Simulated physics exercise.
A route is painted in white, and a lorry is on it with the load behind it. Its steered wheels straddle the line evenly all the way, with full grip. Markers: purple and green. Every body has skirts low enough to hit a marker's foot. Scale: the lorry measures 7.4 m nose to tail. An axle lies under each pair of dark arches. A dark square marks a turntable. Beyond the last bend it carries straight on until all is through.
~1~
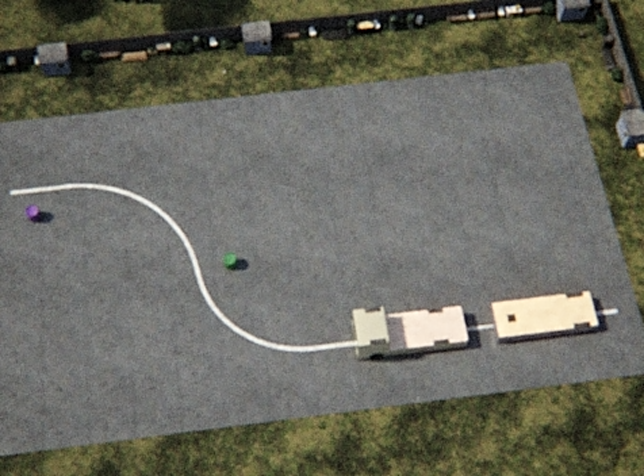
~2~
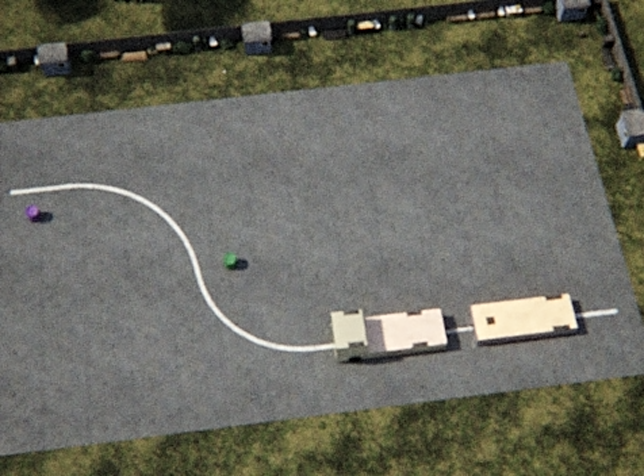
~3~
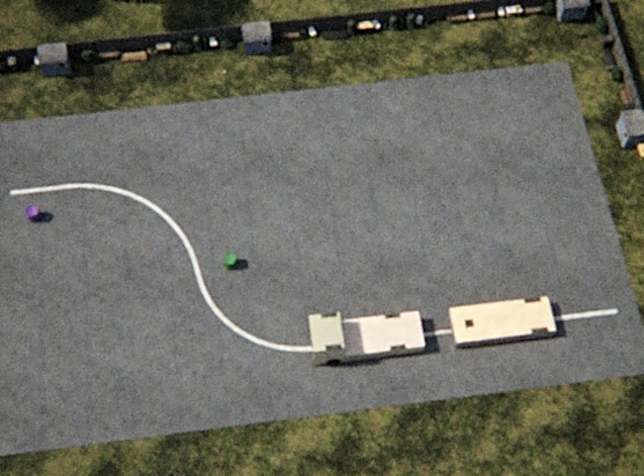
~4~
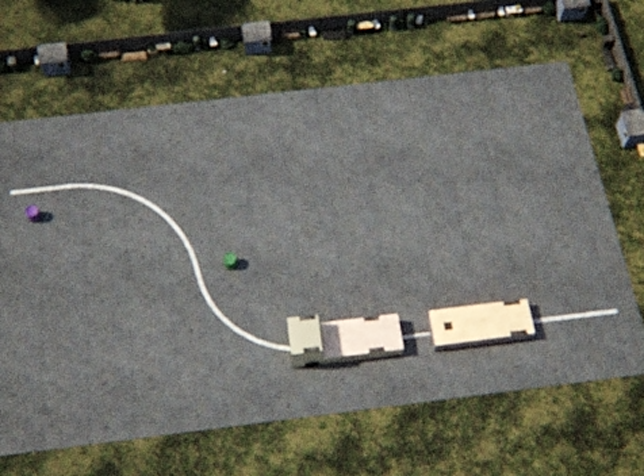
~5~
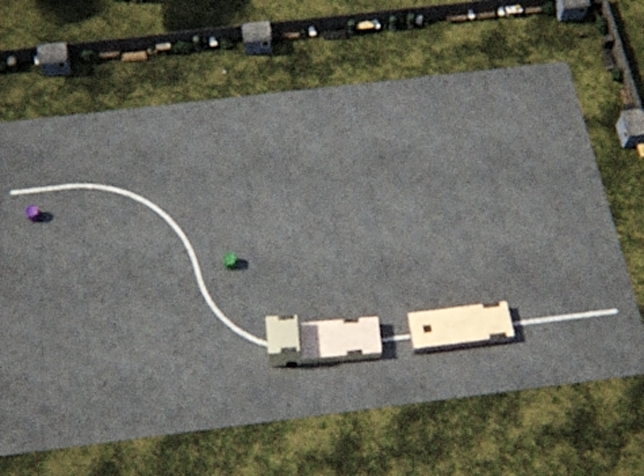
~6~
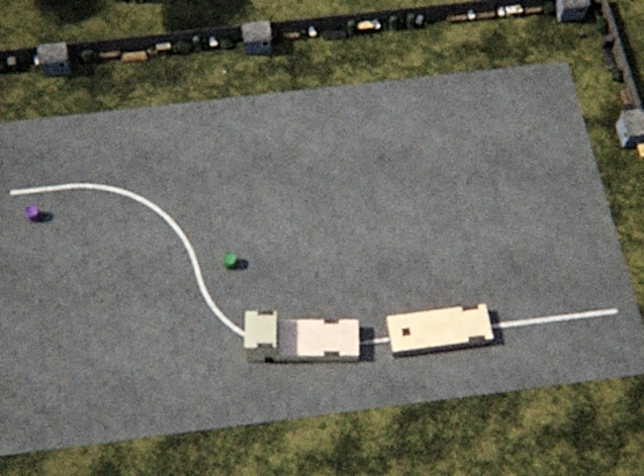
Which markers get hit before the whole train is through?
Purple takes a hit. Green gets struck.
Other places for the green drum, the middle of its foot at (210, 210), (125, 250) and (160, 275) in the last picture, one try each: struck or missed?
First missed, second clear, third clear.
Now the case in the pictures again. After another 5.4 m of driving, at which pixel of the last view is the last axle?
Around (401, 332).
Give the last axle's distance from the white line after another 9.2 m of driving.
About 30 cm.
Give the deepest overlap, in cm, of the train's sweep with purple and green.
About: Purple 40, green 70.
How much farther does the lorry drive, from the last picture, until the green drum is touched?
About 9.5 m.
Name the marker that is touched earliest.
The green one.
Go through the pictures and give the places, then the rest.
Nose (357, 336); last axle (578, 310); still straight; purple (34, 214), green (230, 262); 1 trailer, in the first frame.
Nose (336, 339); last axle (557, 312); still straight, in the second frame.
Nose (314, 342); last axle (536, 315); still straight, in the third frame.
Nose (292, 344); last axle (515, 318); still straight, in the fourth frame.
Nose (271, 343); last axle (494, 320); turned 2°, in the fifth frame.
Nose (249, 338); last axle (473, 323); turned 7°; purple (34, 214), green (230, 262), in the sixth frame.
9.6 m further on, the last axle is at (348, 333) of the last picture, 35 cm off the line; the lorry has hit green.
20.6 m further on, the last axle is at (224, 271) of the last picture, 175 cm off the line.
32.4 m further on, the last axle is at (96, 201) of the last picture, 175 cm off the line; the trailer has hit purple.
41.2 m further on, the last axle is out of the picture, 50 cm off the line; 2 of 2 struck in all.
